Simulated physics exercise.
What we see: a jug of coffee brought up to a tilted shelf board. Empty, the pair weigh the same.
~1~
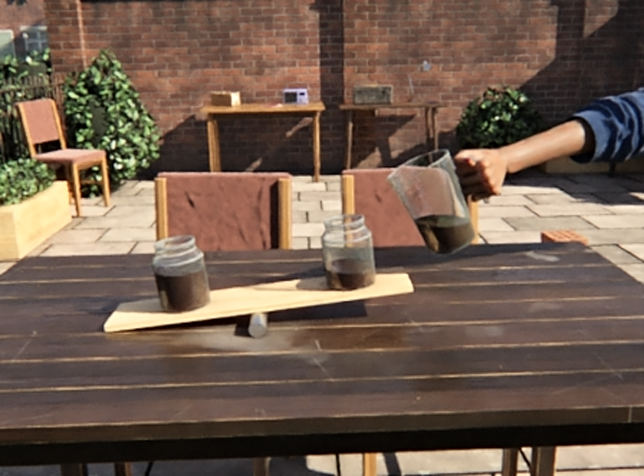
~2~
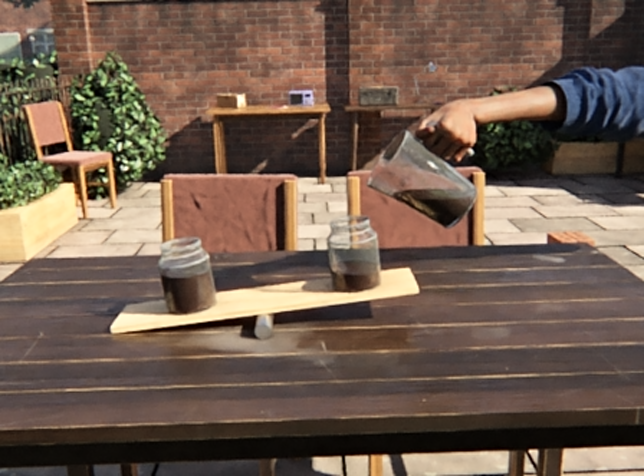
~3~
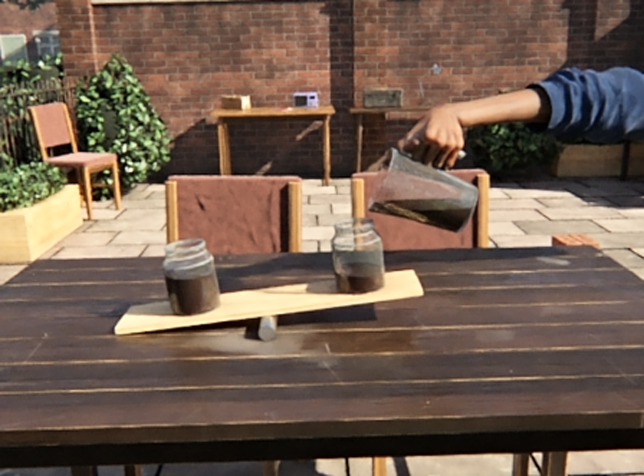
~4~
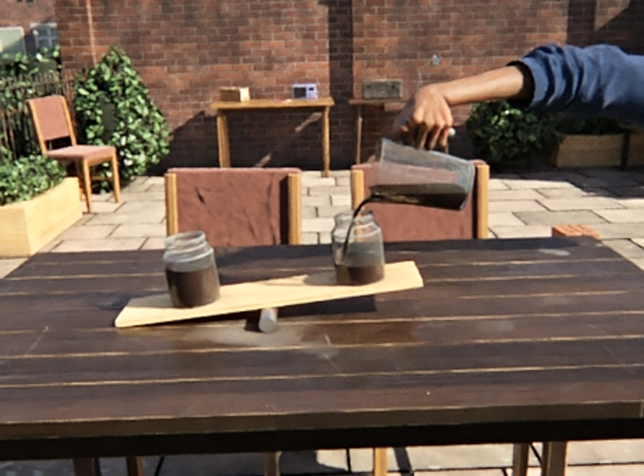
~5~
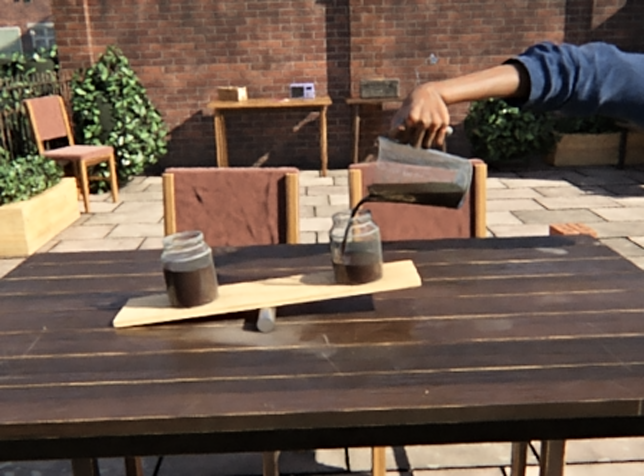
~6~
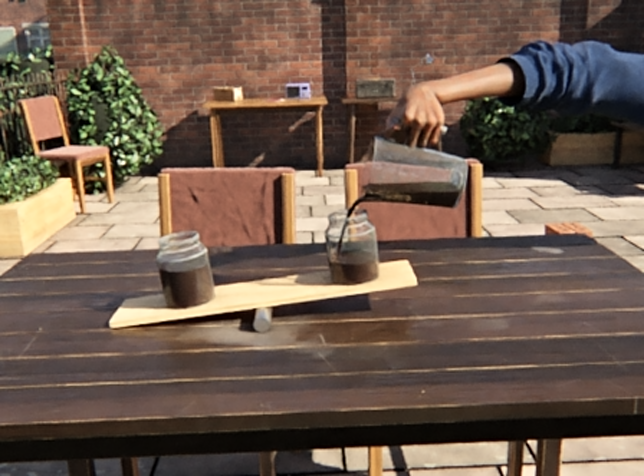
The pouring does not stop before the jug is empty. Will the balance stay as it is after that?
No, it tips.
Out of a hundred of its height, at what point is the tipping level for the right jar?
Tipping level: Near 35 per cent.
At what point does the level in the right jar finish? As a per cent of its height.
Roughly 60 per cent of its height.
Soon after, the right jar is about half full; the shelf board has swung over, and that end is down.
In the end, the right jar is about two thirds full; the shelf board has swung over, and that end is down.
